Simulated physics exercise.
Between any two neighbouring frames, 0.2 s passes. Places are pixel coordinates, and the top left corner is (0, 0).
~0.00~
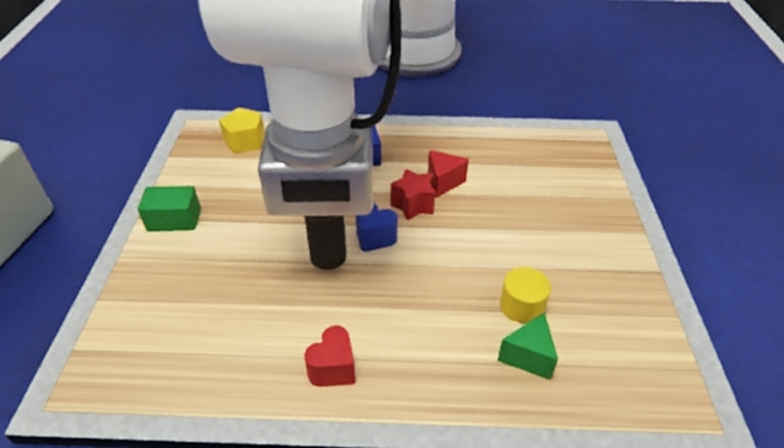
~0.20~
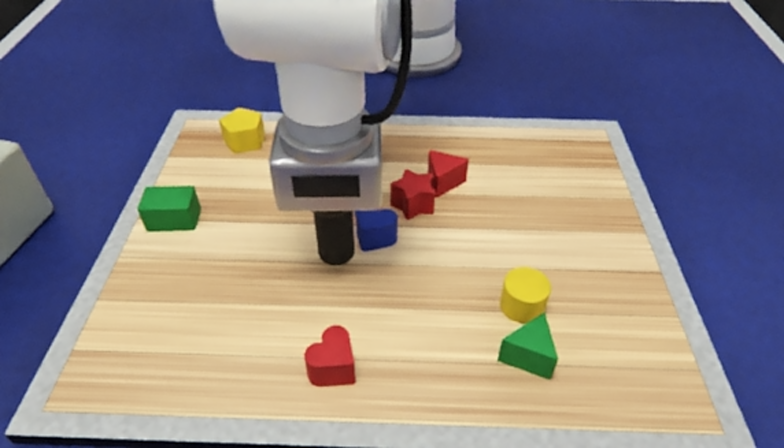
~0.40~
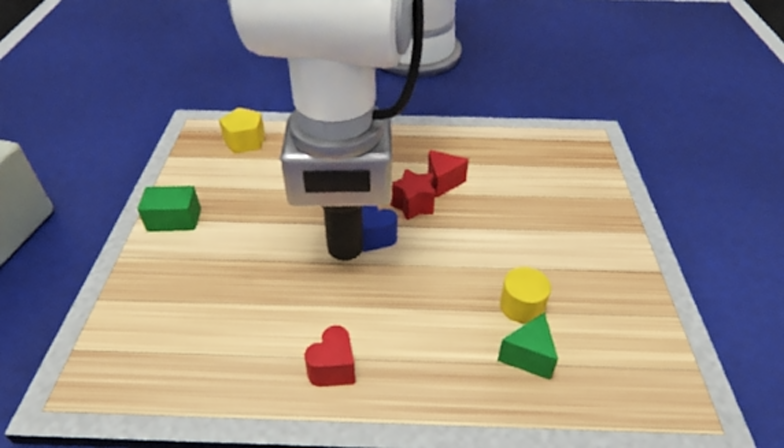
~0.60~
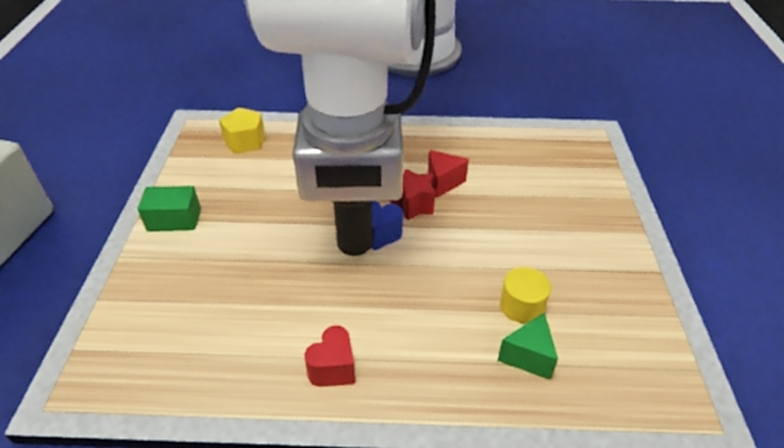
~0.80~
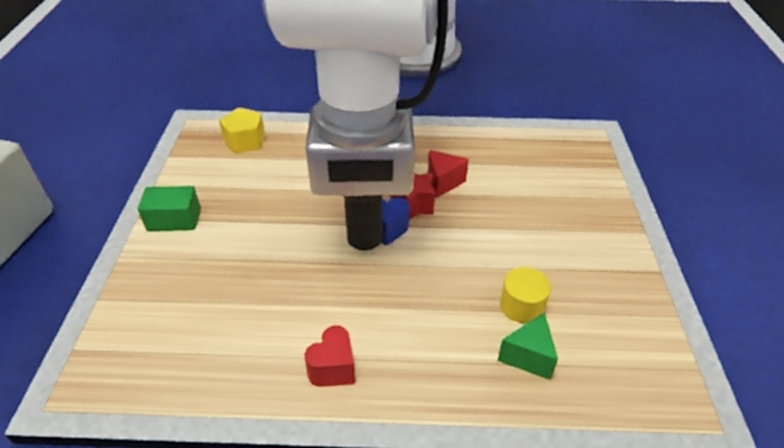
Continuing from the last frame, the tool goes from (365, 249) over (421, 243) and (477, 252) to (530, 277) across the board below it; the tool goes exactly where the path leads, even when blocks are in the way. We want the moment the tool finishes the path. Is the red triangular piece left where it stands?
No, that is not how it ends up.
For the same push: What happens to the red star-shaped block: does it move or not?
Shifted.
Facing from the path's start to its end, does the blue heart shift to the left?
That would be a yes.
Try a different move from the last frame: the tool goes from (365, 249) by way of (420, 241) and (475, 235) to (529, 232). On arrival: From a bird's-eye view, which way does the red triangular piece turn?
It is turned clockwise.
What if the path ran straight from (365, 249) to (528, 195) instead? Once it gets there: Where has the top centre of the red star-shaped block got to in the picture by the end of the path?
Expect it around (434, 160).
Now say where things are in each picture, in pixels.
In the first frame, tool tip at (328, 257); block tops, blue heart at (374, 215); red star-shaped block at (415, 183); red triangular piece at (445, 161); yellow circular block at (528, 284).
In the second frame, tool at (337, 252); blocks unchanged.
In the third frame, tool at (345, 248); blocks unchanged.
In the fourth frame, tool at (355, 243); blue heart at (380, 212).
In the fifth frame, tool at (365, 238); blue heart at (387, 207); red star-shaped block at (415, 183); red triangular piece at (445, 161); yellow circular block at (528, 284).
What follows on the original path. One third of the way, tool at (423, 233); blue heart at (436, 199), turned 30° anticlockwise; red star-shaped block at (427, 176), turned 70° anticlockwise; red triangular piece at (448, 154).
Two thirds of the way, tool at (478, 242); blue heart at (442, 198), turned 35° anticlockwise; red star-shaped block at (428, 176), turned 75° anticlockwise; red triangular piece at (448, 153), turned 15° clockwise.
At the end, tool at (532, 266); blue heart at (442, 198), turned 35° anticlockwise; red star-shaped block at (428, 176), turned 75° anticlockwise; red triangular piece at (448, 153), turned 15° clockwise; yellow circular block in place.
